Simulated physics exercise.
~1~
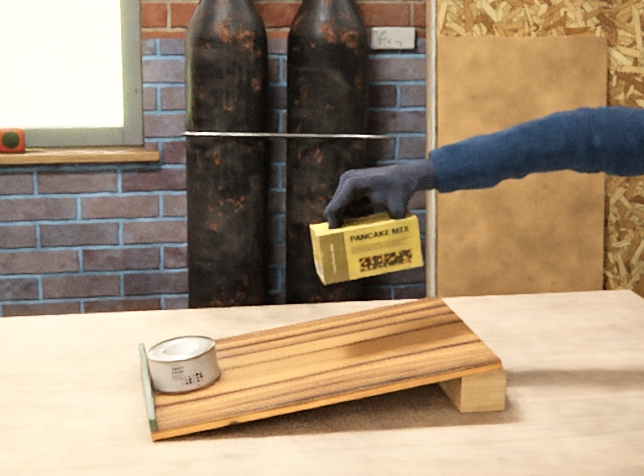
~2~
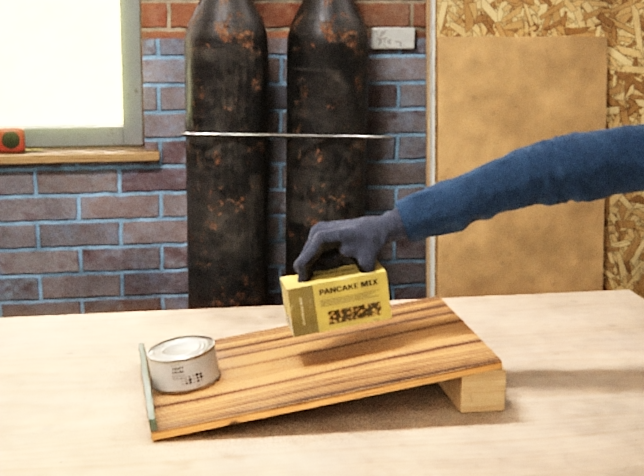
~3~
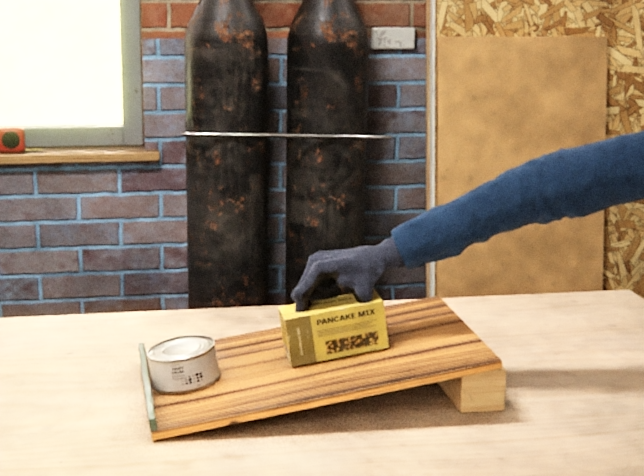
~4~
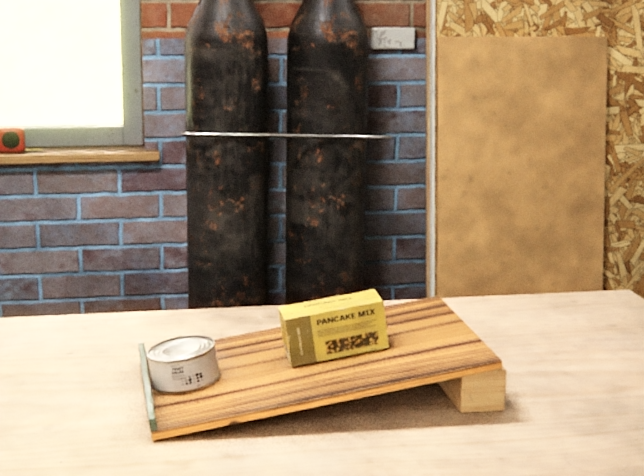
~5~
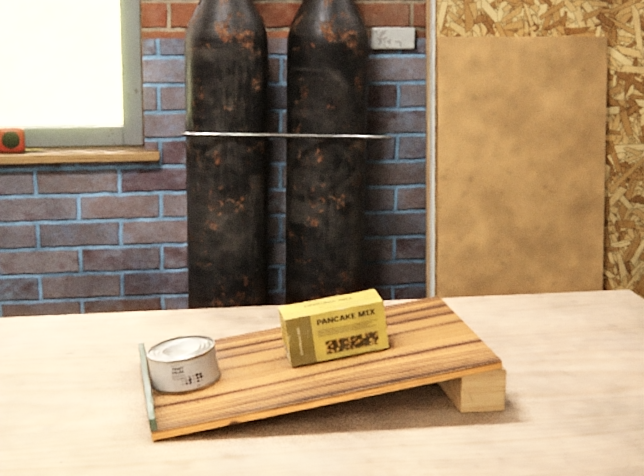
The clip shows a gloved hand lowering a yellow carton leftward onto a sloping wooden board, where a white tub sits at the lower end. The hand lets go and withdraws, and the carton stays where it was placed, with the tub also still in position.
